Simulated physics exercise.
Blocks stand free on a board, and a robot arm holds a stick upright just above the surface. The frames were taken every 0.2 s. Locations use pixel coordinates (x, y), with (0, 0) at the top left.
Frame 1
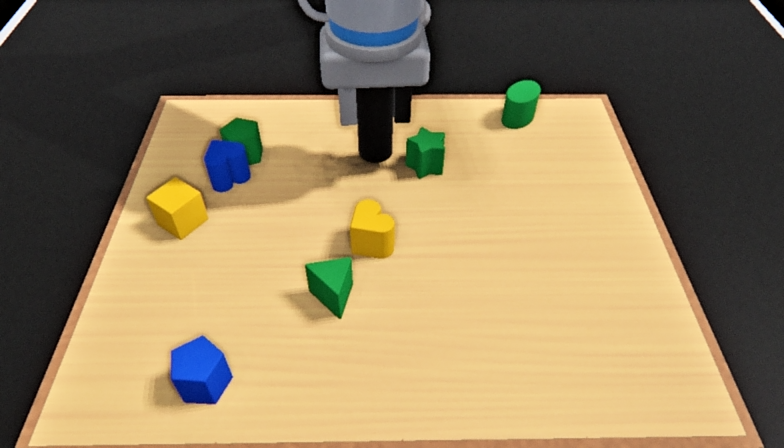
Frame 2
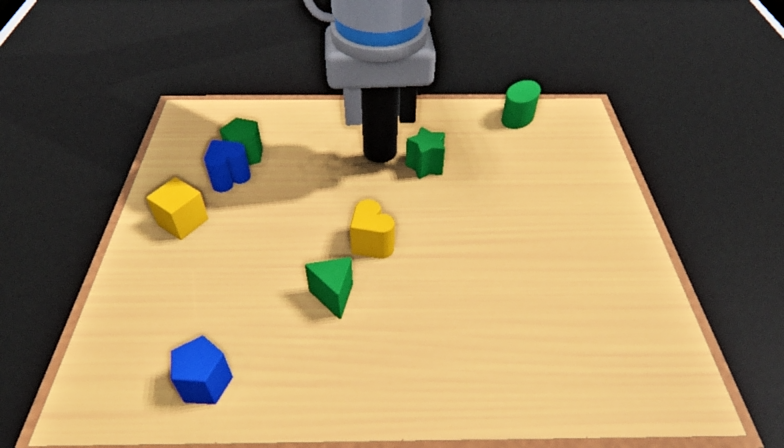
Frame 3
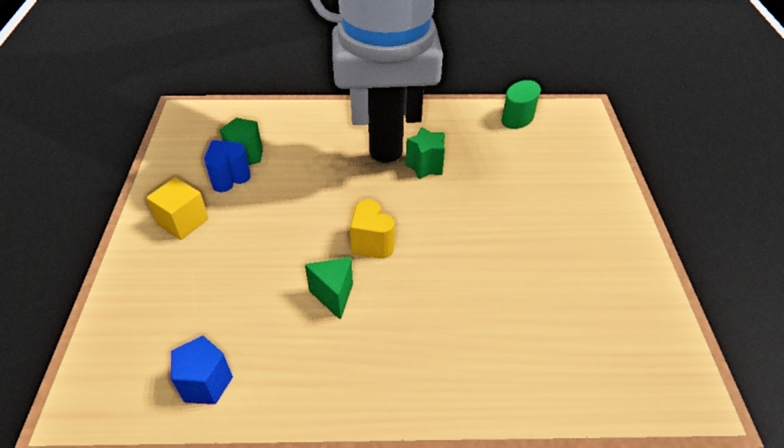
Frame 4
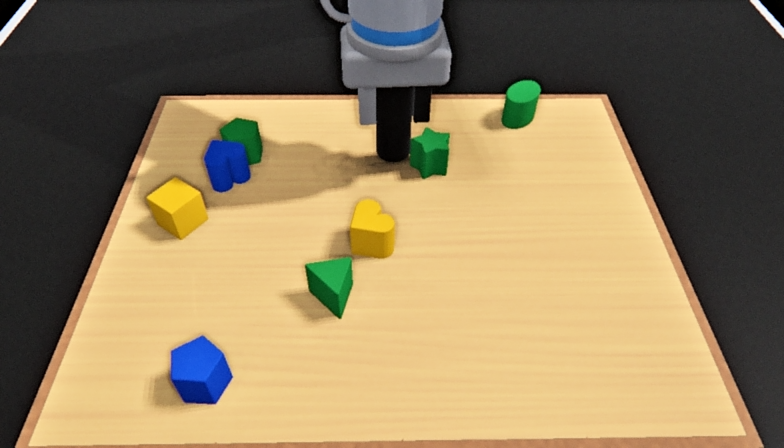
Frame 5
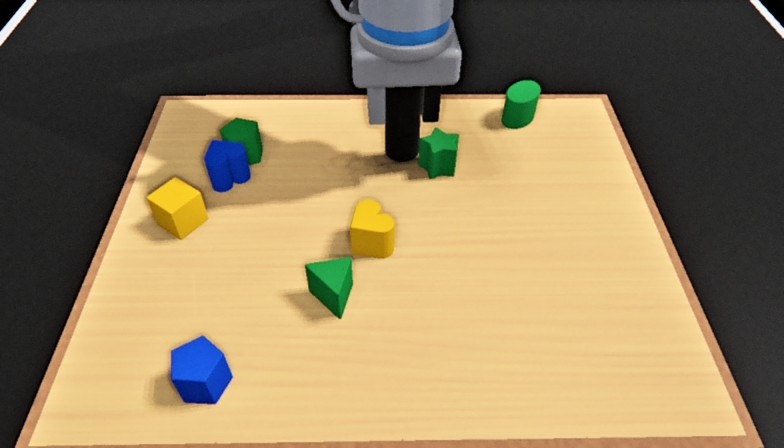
At first, a robot arm holds a black stick upright near the far edge of a wooden board scattered with green, blue and yellow blocks, just left of a green star-shaped block. The stick moves slowly right, closing the gap, then nudges the star slightly right while the other blocks stay still.
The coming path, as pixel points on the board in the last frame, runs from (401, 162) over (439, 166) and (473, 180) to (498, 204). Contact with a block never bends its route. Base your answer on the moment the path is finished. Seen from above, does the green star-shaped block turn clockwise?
No, that is not how it ends up.
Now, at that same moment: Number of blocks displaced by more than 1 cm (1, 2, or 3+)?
I predict one.
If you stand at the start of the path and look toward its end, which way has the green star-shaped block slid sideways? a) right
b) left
Letter b.
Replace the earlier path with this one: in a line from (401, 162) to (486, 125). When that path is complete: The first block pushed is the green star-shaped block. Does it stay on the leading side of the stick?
The stick loses it on the way.
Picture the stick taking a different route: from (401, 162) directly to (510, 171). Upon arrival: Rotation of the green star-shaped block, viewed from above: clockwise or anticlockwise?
The block turns clockwise.
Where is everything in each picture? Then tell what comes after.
Tip of the stick (376, 152), middles of tops, green star-shaped block (428, 139), in the first picture.
Stick (380, 152), nothing pushed, in the second picture.
Stick (386, 152), nothing pushed, in the third picture.
Stick (393, 152), green star-shaped block (432, 139), in the fourth picture.
Stick (402, 151), green star-shaped block (441, 139), in the fifth picture.
On the path given first. One third of the way, stick (440, 155); green star-shaped block (481, 144).
Two thirds of the way, stick (474, 169); green star-shaped block (514, 150), turned 30° anticlockwise.
At the end, stick (501, 193); green star-shaped block (522, 155), turned 80° anticlockwise.
